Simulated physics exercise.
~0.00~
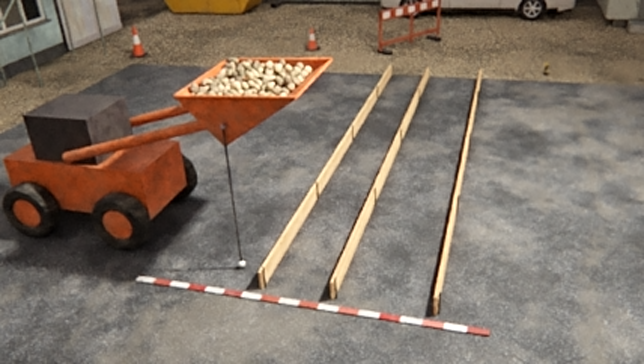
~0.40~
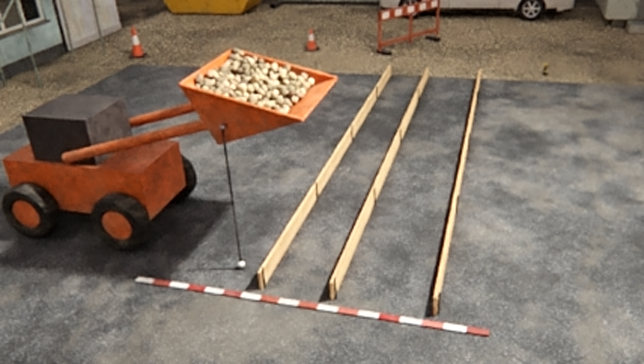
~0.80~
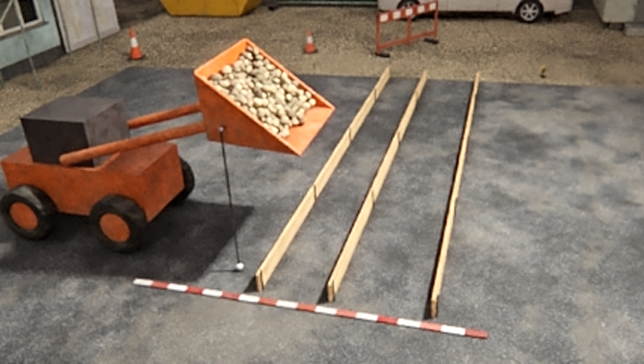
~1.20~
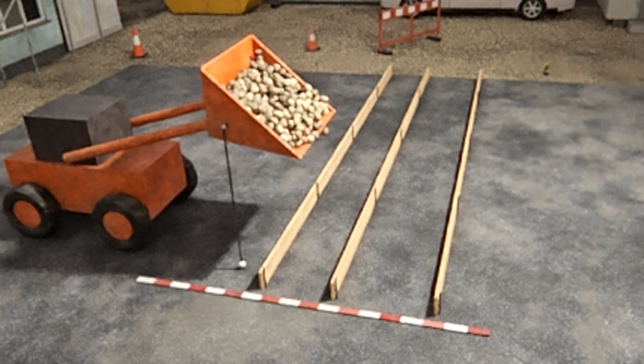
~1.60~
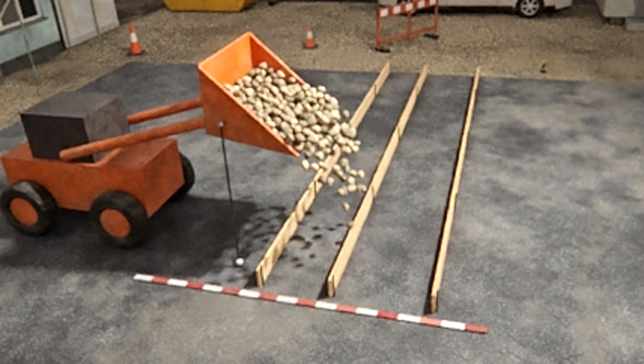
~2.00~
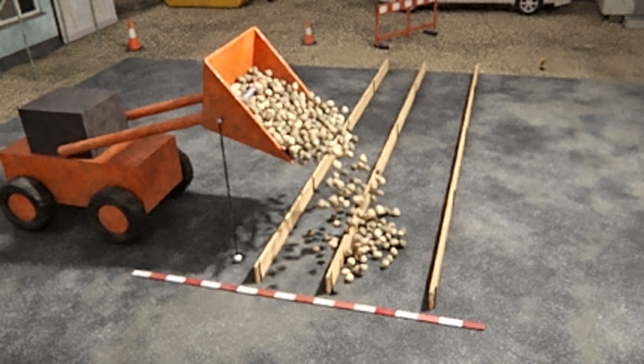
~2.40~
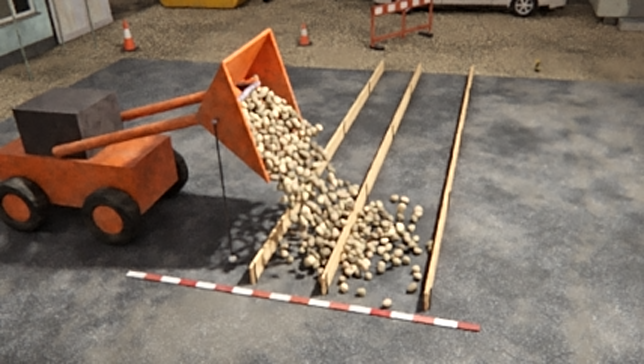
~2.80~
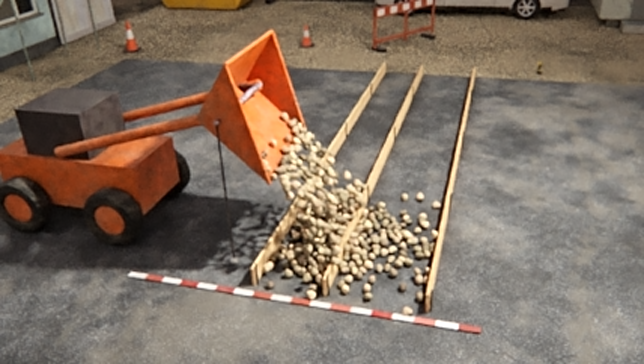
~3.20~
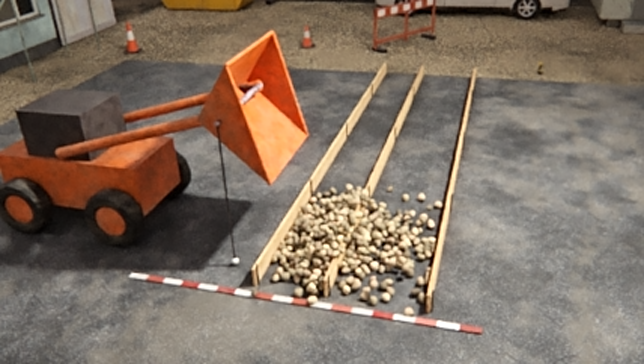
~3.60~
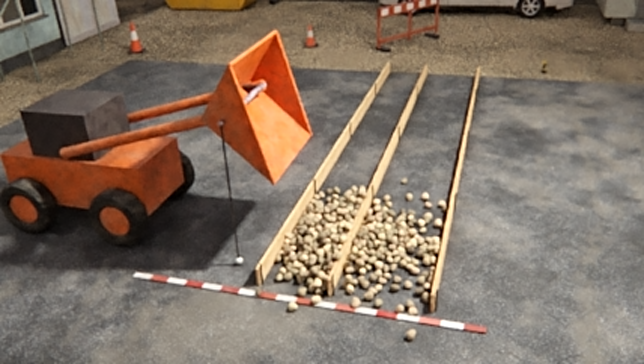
Orange loader tipping its bucket and pouring pale stones across wooden planks, leaving the bucket empty and stones heaped between them.
